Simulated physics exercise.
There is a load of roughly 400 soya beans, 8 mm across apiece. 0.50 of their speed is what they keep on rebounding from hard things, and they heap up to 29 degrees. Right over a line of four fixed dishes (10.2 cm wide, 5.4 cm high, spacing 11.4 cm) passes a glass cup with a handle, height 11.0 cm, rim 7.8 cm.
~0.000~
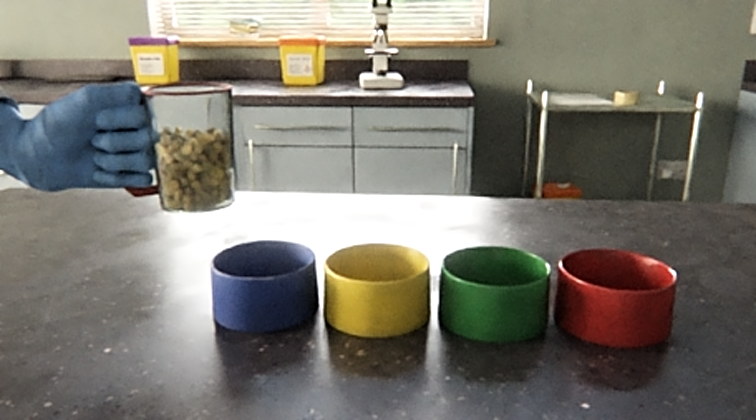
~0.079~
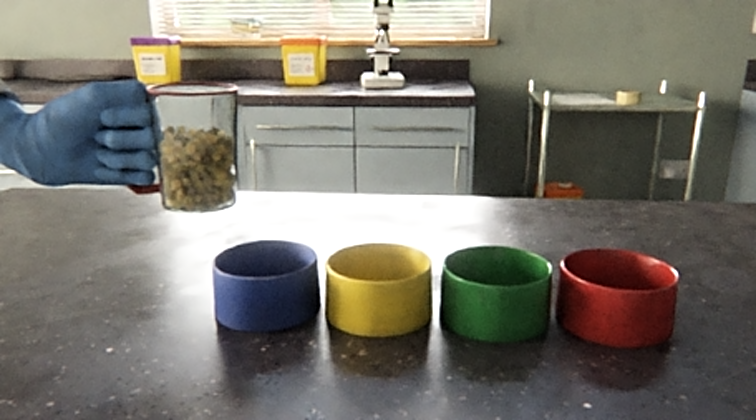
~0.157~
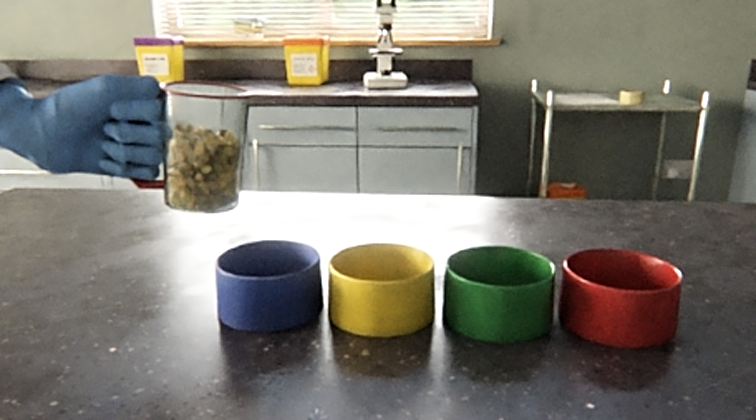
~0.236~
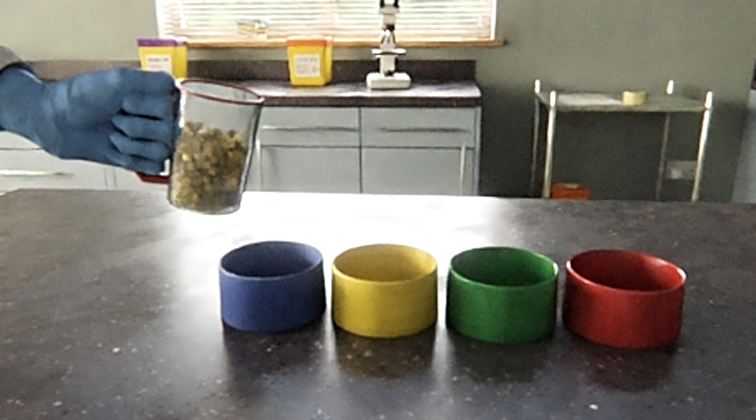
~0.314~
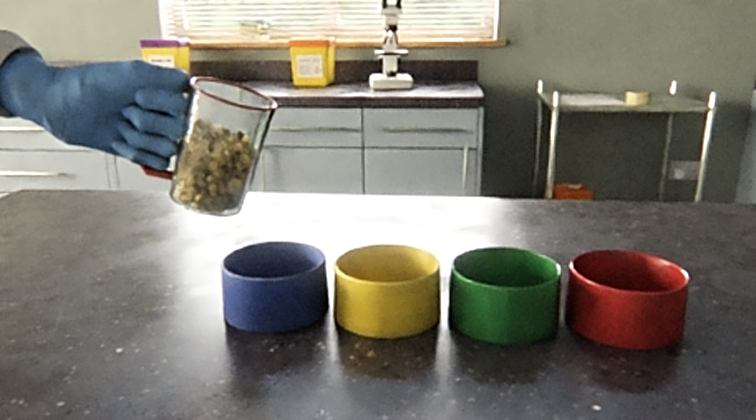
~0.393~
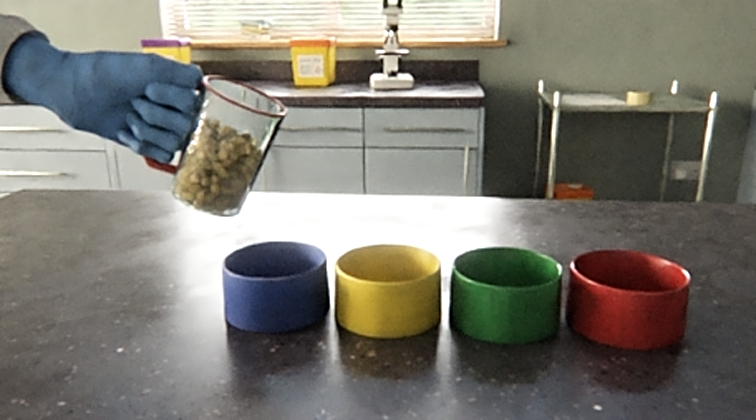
A blue-gloved hand held a clear cup of small tan pieces above a dark counter, then moved it slightly right and tilted it toward a row of blue, yellow, green and red dishes.
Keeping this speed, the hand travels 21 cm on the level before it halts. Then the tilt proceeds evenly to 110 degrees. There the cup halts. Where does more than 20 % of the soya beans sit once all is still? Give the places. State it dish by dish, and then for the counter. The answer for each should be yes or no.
Red - no, blue - no, green - no, yellow - yes, counter - no.
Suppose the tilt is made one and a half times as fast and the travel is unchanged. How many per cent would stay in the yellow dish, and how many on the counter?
I'd expect yellow to end at 100 and the counter at 0.
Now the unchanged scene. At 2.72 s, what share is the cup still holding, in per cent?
Around 0 in a hundred.
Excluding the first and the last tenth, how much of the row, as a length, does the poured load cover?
I'd put it at close to 6 cm.
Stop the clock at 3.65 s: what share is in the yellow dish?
I'd say close to 95 per cent at that point.
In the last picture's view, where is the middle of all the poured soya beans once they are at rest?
Close to pixel (400, 291).
After 1.79 s, tilt 110 degrees; cup holds 35 %, yellow 55 %.
Then, at 2.72 s, tilt 110 degrees; cup holds 0 %, yellow 95 %.
Then, at 3.65 s, tilt 110 degrees; cup holds 0 %, yellow 95 %.
In the end, at 4.0 s, red 0 %, blue 0 %, green 0 %, yellow 95 %, counter 5 %.
